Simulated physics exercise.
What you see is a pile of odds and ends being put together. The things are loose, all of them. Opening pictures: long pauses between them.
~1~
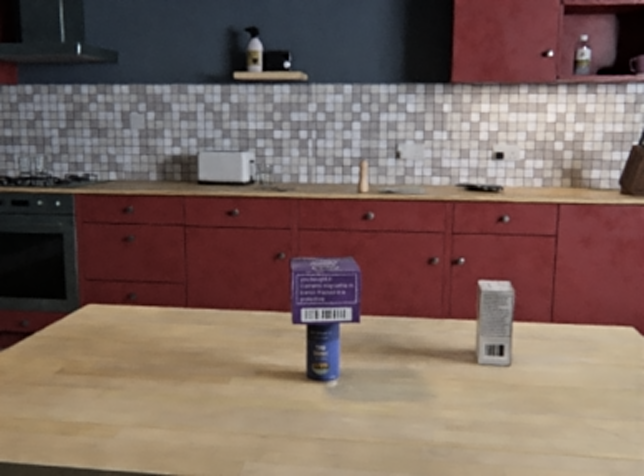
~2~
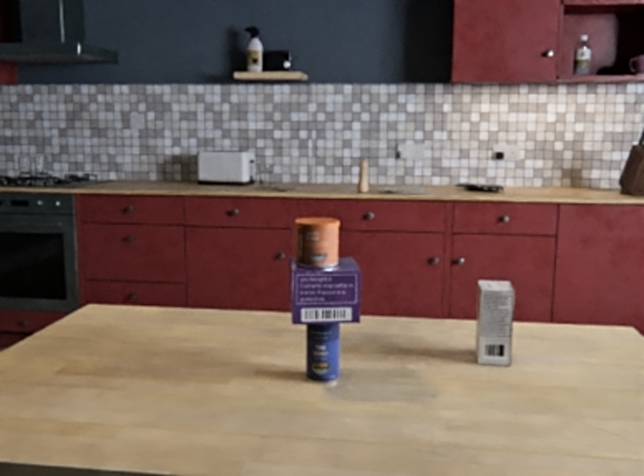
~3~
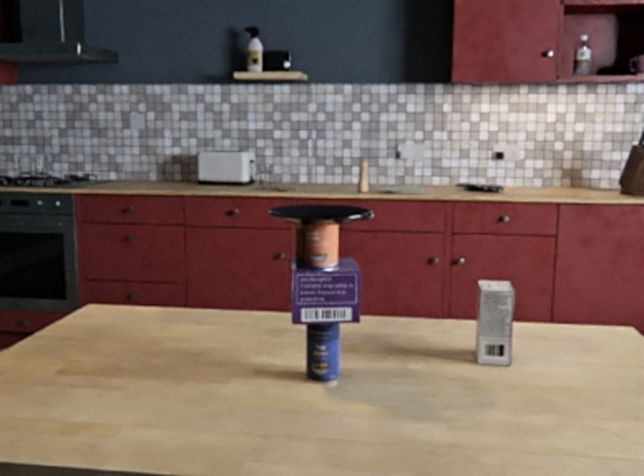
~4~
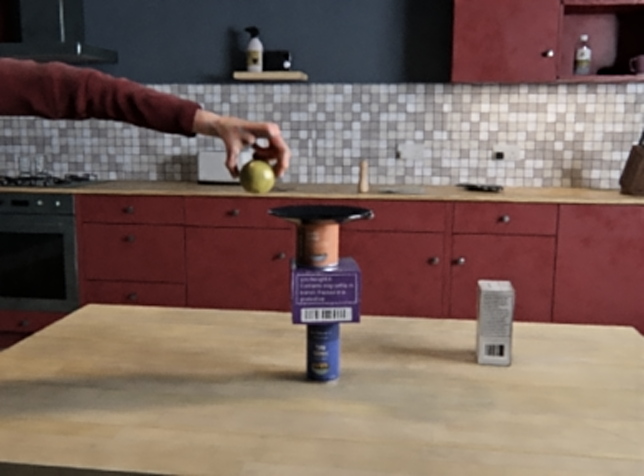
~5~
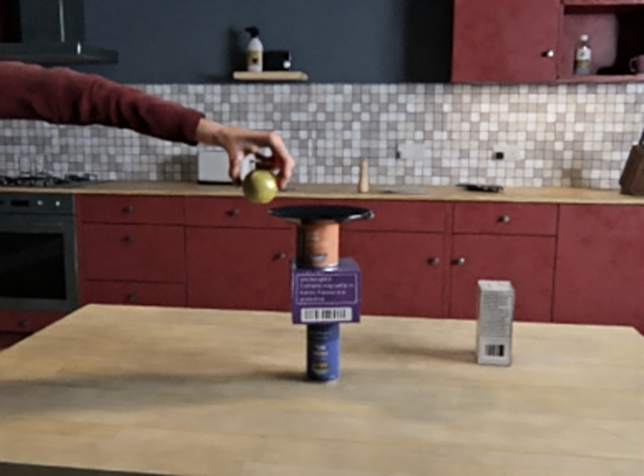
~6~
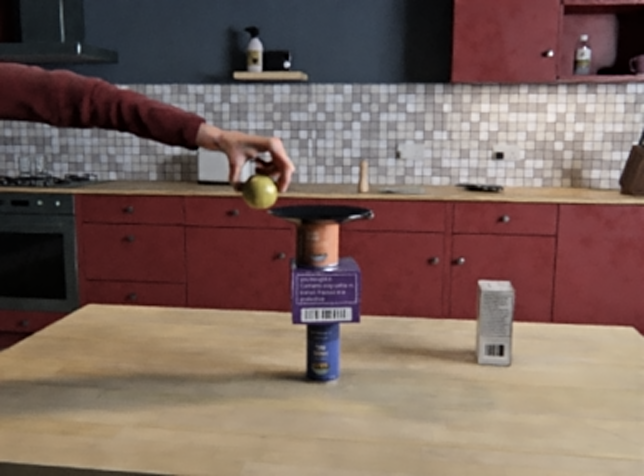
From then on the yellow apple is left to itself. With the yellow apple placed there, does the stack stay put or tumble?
Pretty sure the pile is unstable there.
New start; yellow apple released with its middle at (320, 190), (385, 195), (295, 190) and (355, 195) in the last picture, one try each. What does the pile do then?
Outcomes in order: No collapse, a collapse, no collapse, no collapse.
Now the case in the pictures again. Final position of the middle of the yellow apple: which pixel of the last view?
End position: Approximately (221, 358).
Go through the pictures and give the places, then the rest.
In the first picture, the last thing is not in view yet.
In the second picture, the last thing is not in view yet; purple box (324, 289).
In the third picture, the last thing is not in view yet; white carton (494, 322).
The fourth picture shows on its way; yellow apple (257, 177); orange tin (317, 242).
The fifth picture shows on its way; yellow apple (260, 186); blue tin (323, 347).
The sixth picture shows in place under the hand; yellow apple (260, 191); black plate (320, 216).
Then, 0.30 s past the last view, yellow apple now fallen.
Then, 0.40 s past the last view, things are still on the move.
Then, 1.00 s past the last view, nothing new.
Finally, fallen, yellow apple; the other 5 still in place. Final places as the last picture's camera would see them, yellow apple near (221, 358). The pile loses its balance.
